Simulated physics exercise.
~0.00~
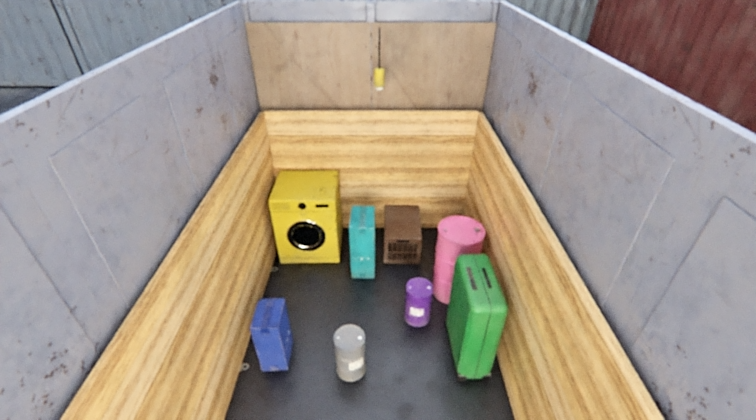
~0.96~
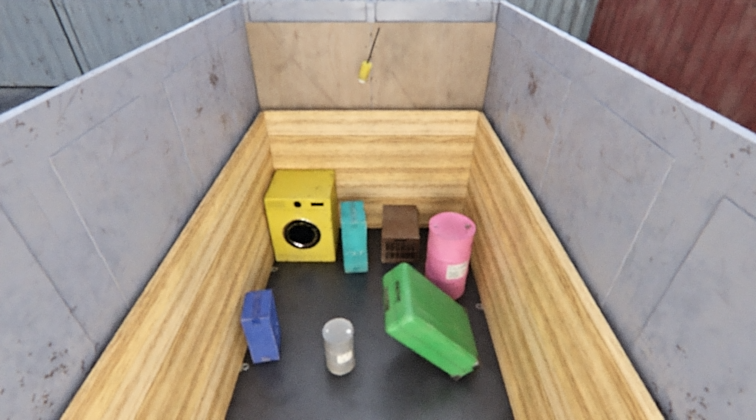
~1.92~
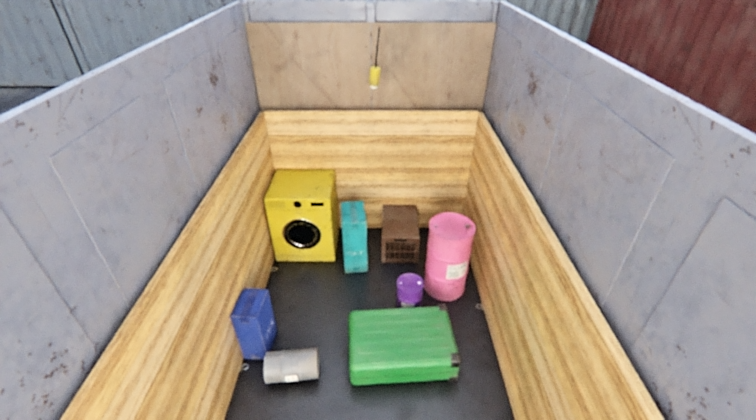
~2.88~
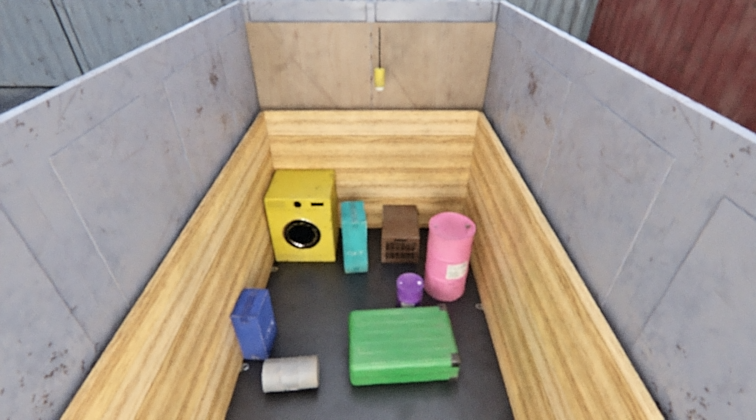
A tall green case stands at the right of a wood-lined van interior, seen from the rear and above, with a pink drum, purple canister, brown chest, turquoise box and yellow washing machine farther in, and a blue box and grey canister nearer on the left. The green case tips left, hiding the purple canister, while the hanging yellow lamp swings and several items shift slightly left. The case lands flat on its side near the middle, and the grey canister topples beside the blue box. The canister settles slightly nearer, and both lie still while the rest remain upright.
